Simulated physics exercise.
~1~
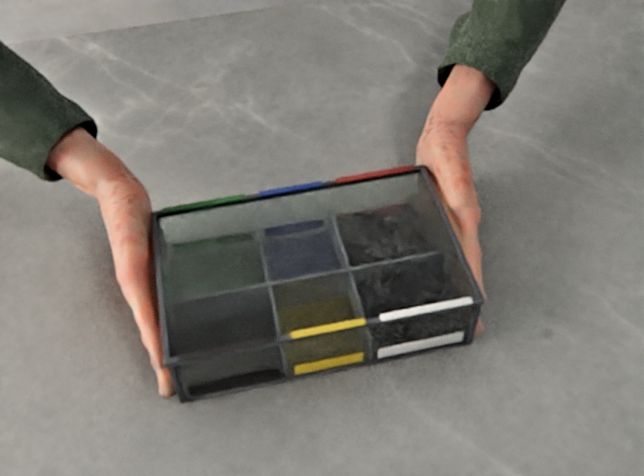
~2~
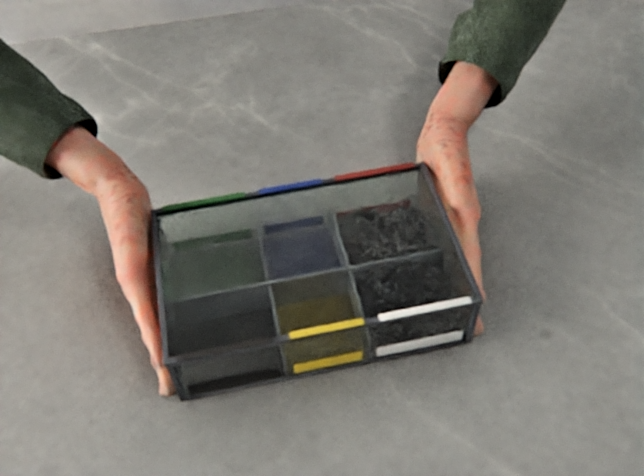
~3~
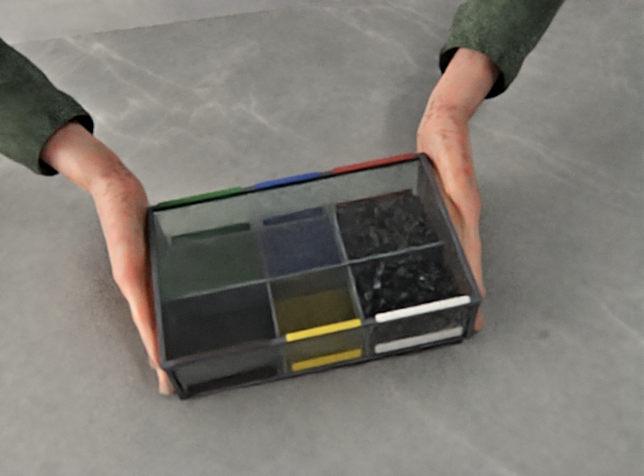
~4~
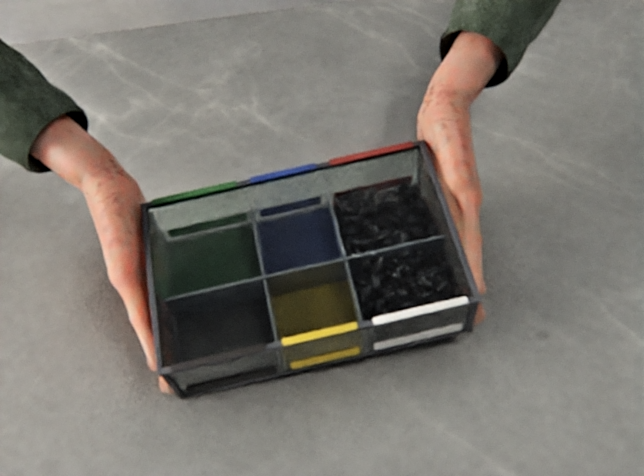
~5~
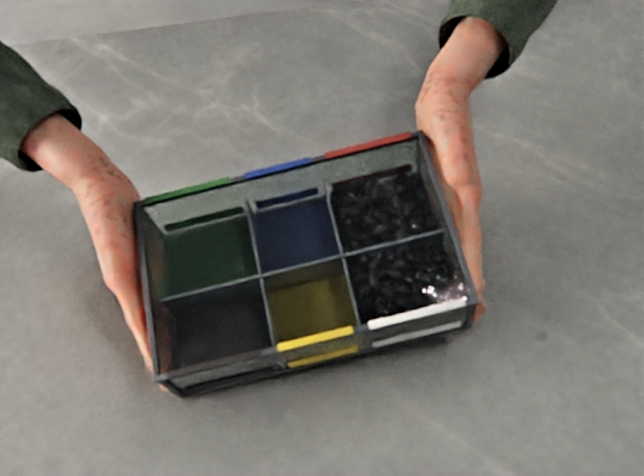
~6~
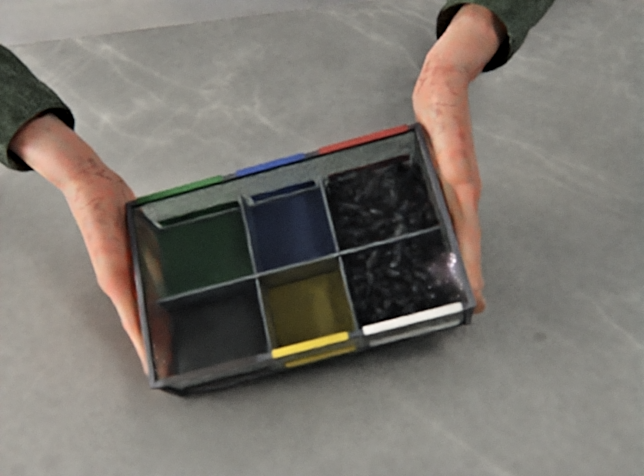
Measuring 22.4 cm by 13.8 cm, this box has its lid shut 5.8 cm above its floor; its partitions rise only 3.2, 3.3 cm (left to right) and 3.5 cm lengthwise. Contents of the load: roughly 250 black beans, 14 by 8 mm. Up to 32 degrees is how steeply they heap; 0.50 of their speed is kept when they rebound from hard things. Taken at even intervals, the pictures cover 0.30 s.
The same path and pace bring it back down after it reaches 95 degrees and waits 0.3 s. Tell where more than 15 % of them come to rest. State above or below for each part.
Red compartment: Below. Blue compartment: Below. Green compartment: Below. Yellow compartment: Above. White compartment: Above. Black compartment: Above.
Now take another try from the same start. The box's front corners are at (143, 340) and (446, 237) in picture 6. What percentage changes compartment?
In that case close to 85 per cent.
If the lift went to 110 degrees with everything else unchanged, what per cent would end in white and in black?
Result - white at 40 percent, black at 35 percent.
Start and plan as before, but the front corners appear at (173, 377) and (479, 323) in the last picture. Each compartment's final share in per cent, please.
By the end red holds 15%, blue holds 0%, green holds 0%, yellow holds 10%, white holds 75% and black holds 0%.
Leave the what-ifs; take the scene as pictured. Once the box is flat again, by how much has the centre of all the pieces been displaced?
I'd put the distance at roughly 7.5 cm.
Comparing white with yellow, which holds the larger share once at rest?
That would be the white compartment.
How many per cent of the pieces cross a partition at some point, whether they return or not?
Close to 55 in a hundred.
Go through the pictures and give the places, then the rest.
Box tilt 0 degrees, front corners at (170, 360) and (478, 299); red 45 %, white 55 %, in the first frame.
Box tilt 1 degrees, front corners at (169, 360) and (477, 299), in the second frame.
Box tilt 5 degrees, front corners at (167, 363) and (475, 297), lowest corner left front, in the third frame.
Box tilt 11 degrees, front corners at (163, 370) and (474, 297), lowest corner left front, in the fourth frame.
Box tilt 17 degrees, front corners at (160, 376) and (472, 299), lowest corner left front, in the fifth frame.
Box tilt 22 degrees, front corners at (156, 382) and (469, 302), lowest corner left front; red 45 %, white 55 %, in the sixth frame.
Then, 1.02 s after the last picture, tilt 95 degrees; red 10 %, yellow 25 %, white 45 %, black 15 %.
Then, 1.71 s after the last picture, tilt 47 degrees; red 5 %, yellow 30 %, white 40 %, black 25 %.
Then, 2.43 s after the last picture, tilt 0 degrees; red 5 %, yellow 30 %, white 40 %, black 25 %.
In the end, red 5 %, blue 0 %, green 0 %, yellow 30 %, white 40 %, black 25 %.
